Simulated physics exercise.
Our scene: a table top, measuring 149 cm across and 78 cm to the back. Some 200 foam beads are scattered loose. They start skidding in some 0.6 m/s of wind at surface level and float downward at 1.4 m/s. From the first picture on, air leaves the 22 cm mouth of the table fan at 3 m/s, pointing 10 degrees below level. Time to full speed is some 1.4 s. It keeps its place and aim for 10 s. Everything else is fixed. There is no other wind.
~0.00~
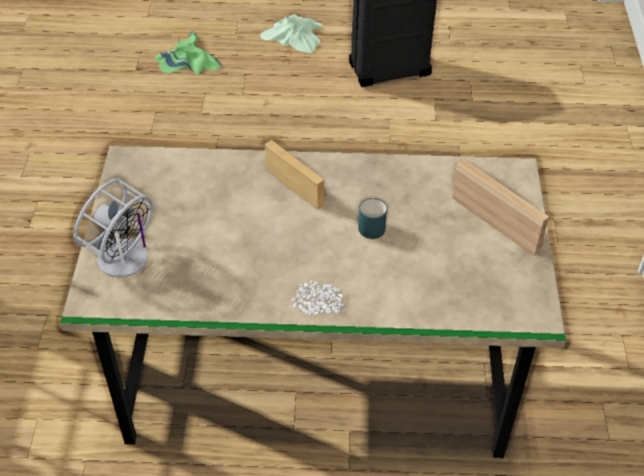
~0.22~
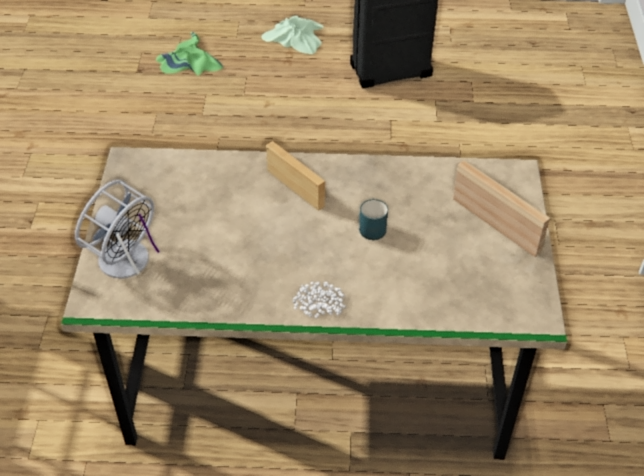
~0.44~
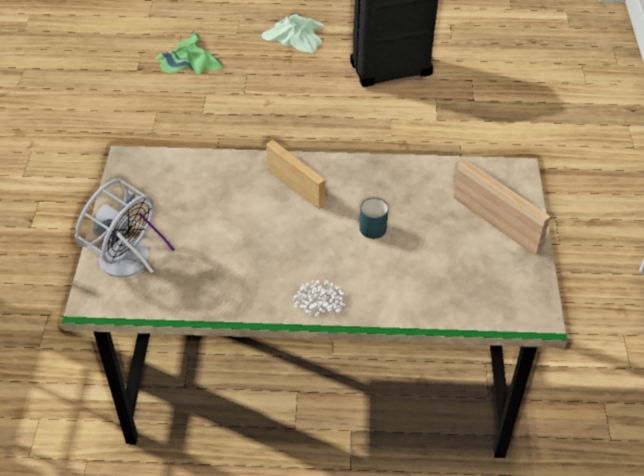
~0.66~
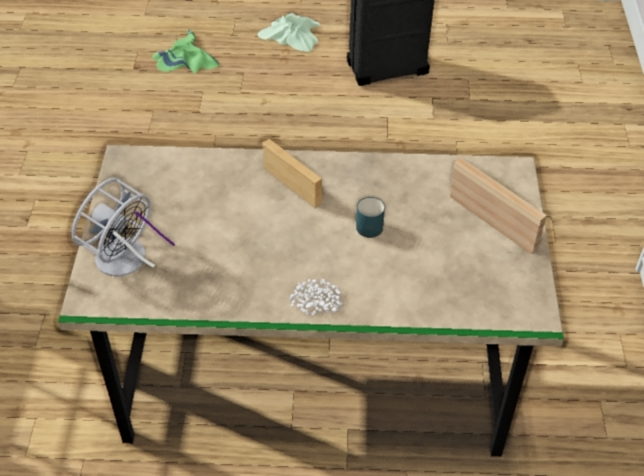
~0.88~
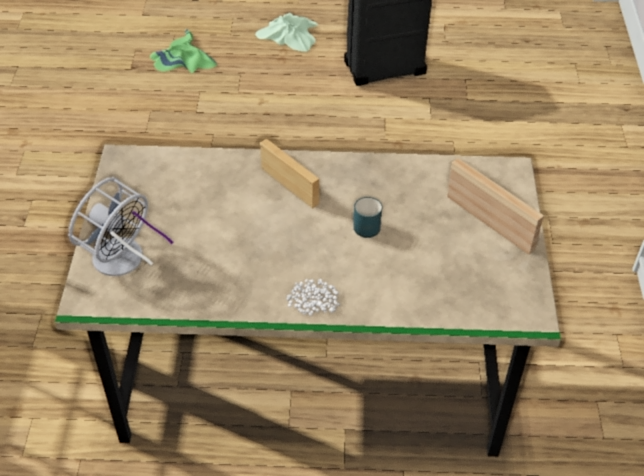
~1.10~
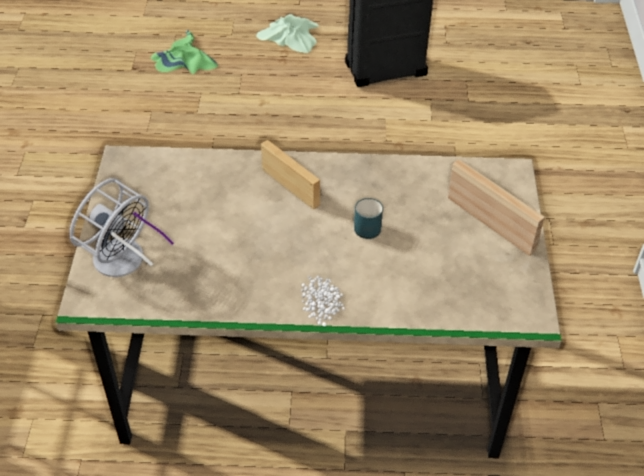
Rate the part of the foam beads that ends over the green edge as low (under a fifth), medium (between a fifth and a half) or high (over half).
Medium.
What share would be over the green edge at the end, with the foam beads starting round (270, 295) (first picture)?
Expected share: Near 40 %.
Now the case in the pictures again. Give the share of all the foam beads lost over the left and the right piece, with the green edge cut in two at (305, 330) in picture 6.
About 0 % left and 30 % right.
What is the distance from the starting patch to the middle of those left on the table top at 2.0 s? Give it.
Around 60 cm from the start.
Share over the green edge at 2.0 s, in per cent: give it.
About 30 per cent.
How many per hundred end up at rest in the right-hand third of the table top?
I'd estimate around 0 per cent.
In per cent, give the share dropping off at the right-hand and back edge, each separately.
Estimate: Right-hand ~ 70 %; back ~ 0 %.
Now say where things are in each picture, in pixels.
The middle of the foam beads is near (319, 300), none has stirred yet and the mouth of the table fan is at (114, 222), in the first frame.
The middle of the foam beads is near (319, 300), none has stirred yet and the green edge is centred on (313, 333), in the second frame.
The middle of the foam beads is near (320, 299), none has stirred yet, the top of a mug is at (374, 208) and the top of a board is at (295, 161), in the third frame.
The middle of the foam beads is near (316, 298) and none has stirred yet, in the fourth frame.
The middle of the foam beads is near (314, 298) and none has stirred yet, in the fifth frame.
The middle of the foam beads is near (323, 299), the farthest in sight from the table fan is at (343, 309) and about 50 % have left their places, in the sixth frame.
After 2.0 s, 73 % are on the move or not yet settled, 32 % are over the green edge; the middle of those still in play is near (513, 298).
After 3.2 s, 6 % are on the move or not yet settled, 34 % are over the green edge.
After 5.5 s, 0 % are on the move or not yet settled, 34 % are over the green edge.
After 10.0 s, at the end, 34 % are over the green edge.
